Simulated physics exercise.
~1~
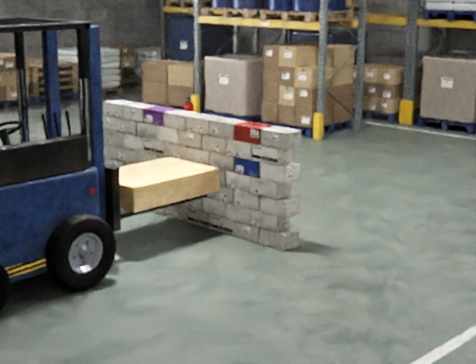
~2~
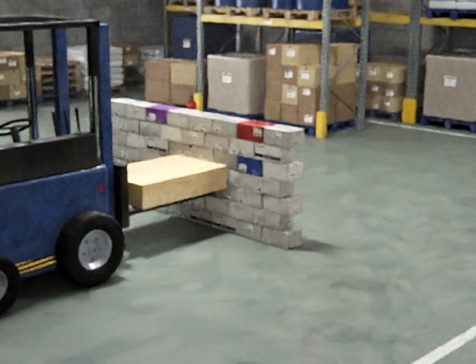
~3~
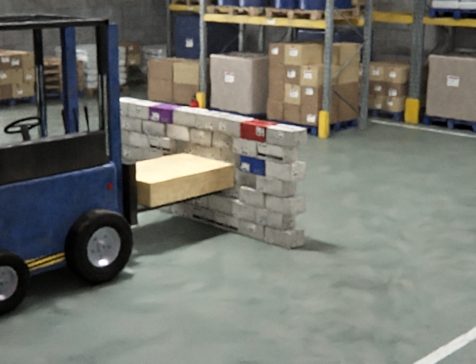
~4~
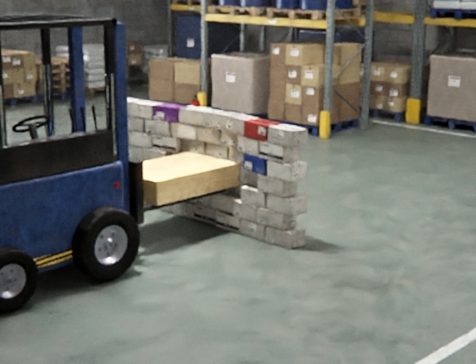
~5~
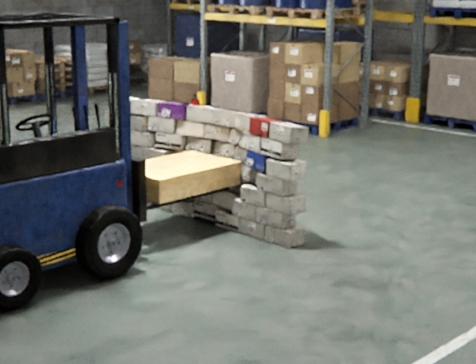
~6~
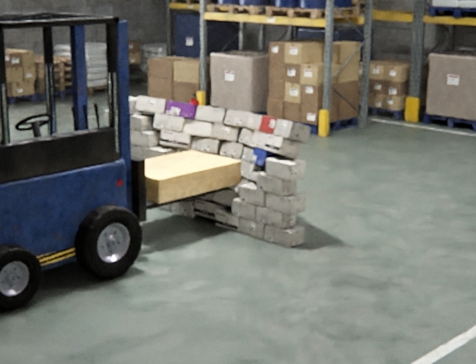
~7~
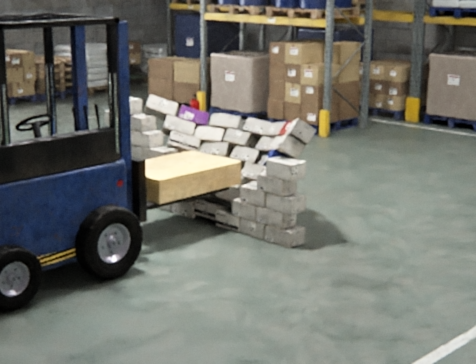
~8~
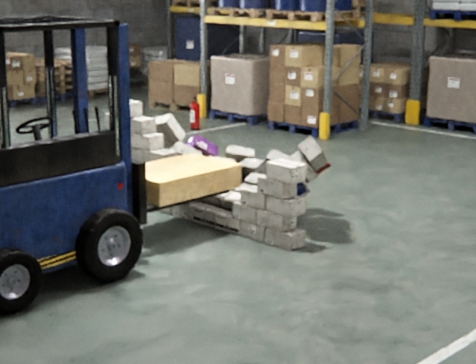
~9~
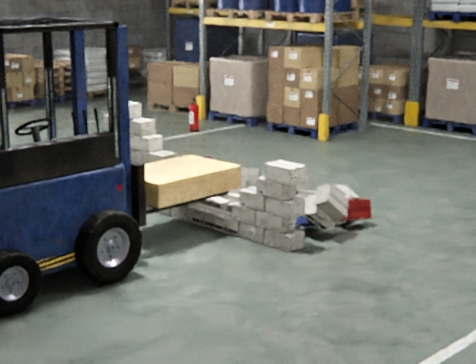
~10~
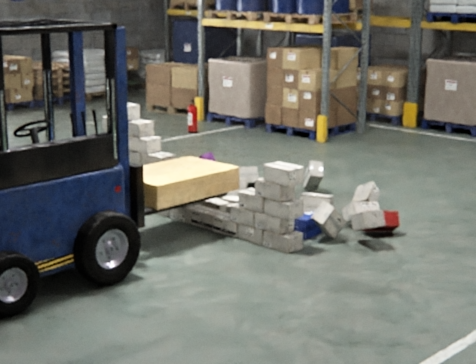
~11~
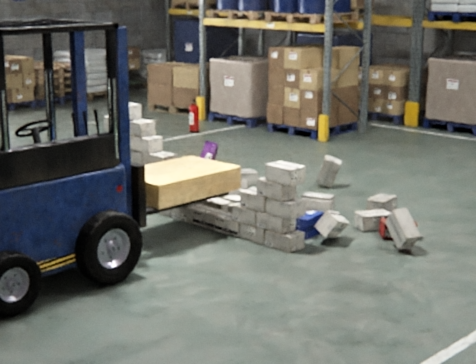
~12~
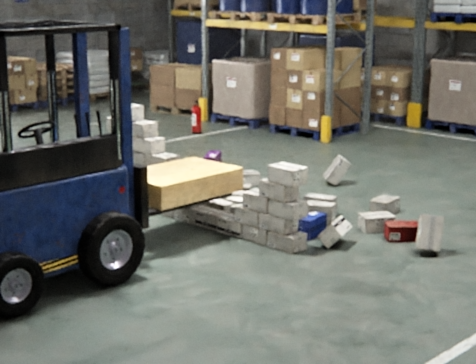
To begin with, a blue forklift carrying a pale, box-shaped load stands against a wall of grey blocks in a warehouse, with red, blue and purple ones among them. The forklift edges right, pressing the load into the wall, then stops. The upper rows bulge and lean away, tilting further until they topple over the far side. Blocks tumble onto the floor to the right, the red one rolling over beyond the blue one. Finally the scattered pieces lie still, the blue block among them, while the lower rows and a short stack beside the forklift remain standing.
